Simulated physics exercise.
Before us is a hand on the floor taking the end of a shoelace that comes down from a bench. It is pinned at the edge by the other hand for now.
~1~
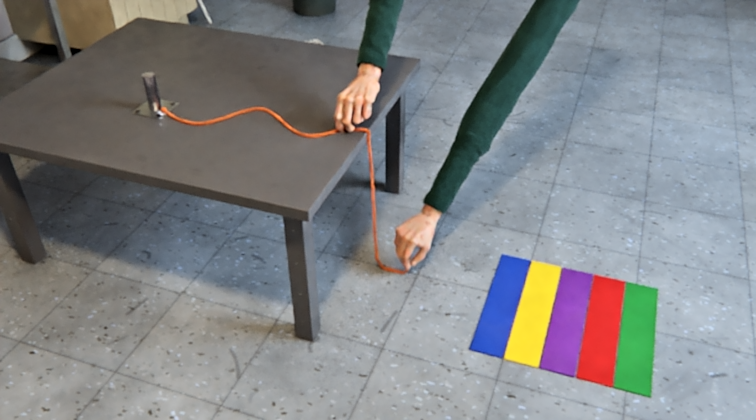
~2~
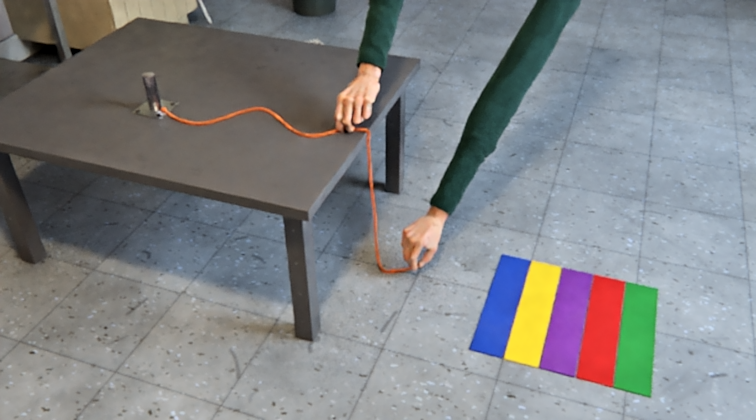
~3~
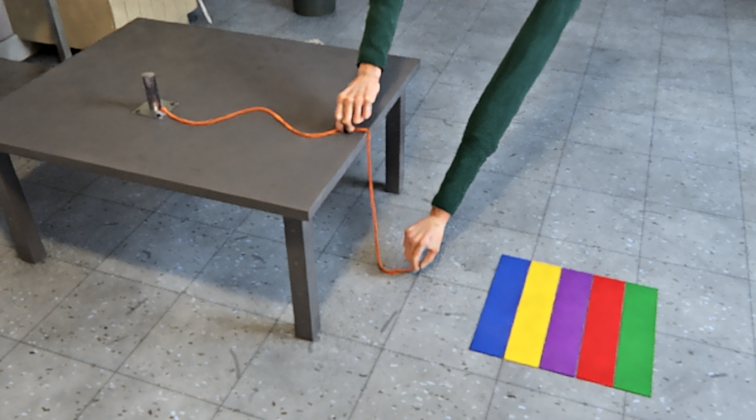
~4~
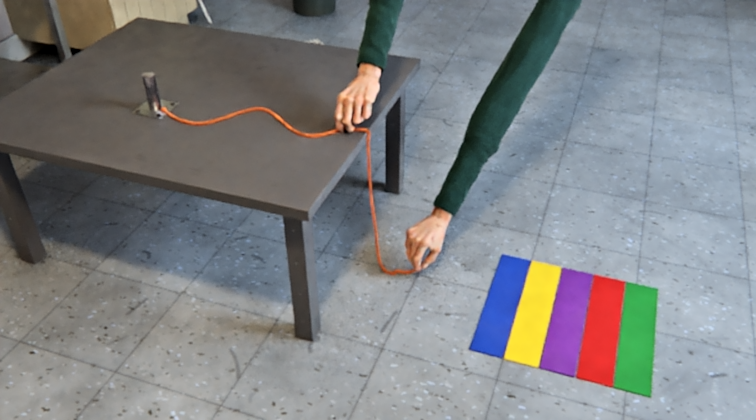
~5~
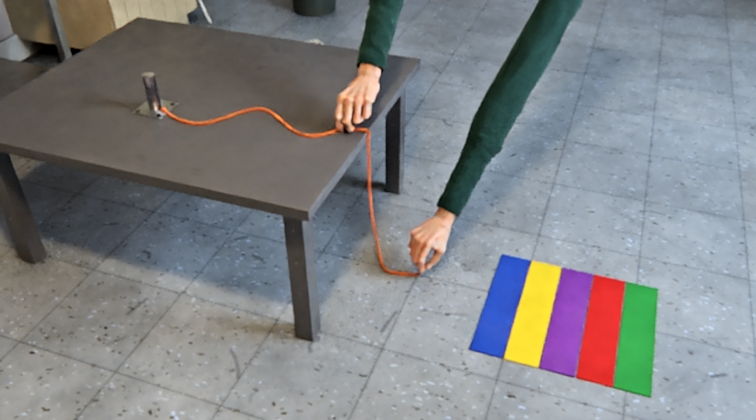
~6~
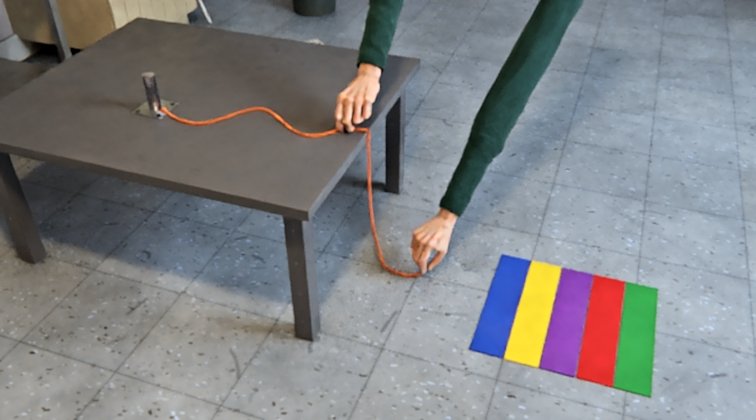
A hand on the floor shifts the end of an orange cord slightly to the right, toward a striped multicoloured panel, while another hand keeps the cord pinned at the edge of a dark bench.
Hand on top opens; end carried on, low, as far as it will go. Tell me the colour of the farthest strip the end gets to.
The farthest it gets is purple.
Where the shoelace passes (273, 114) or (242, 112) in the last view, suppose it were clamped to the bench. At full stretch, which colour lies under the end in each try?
Observed strip, first: Yellow; second: Yellow.
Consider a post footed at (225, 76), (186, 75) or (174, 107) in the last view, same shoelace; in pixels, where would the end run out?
The spots are near (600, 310), (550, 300) and (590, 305).
Soon after, end near (507, 288); over blue.
After that, end near (545, 296); over yellow.
At the stop, end near (568, 302); over purple. It gets as far as the purple strip.
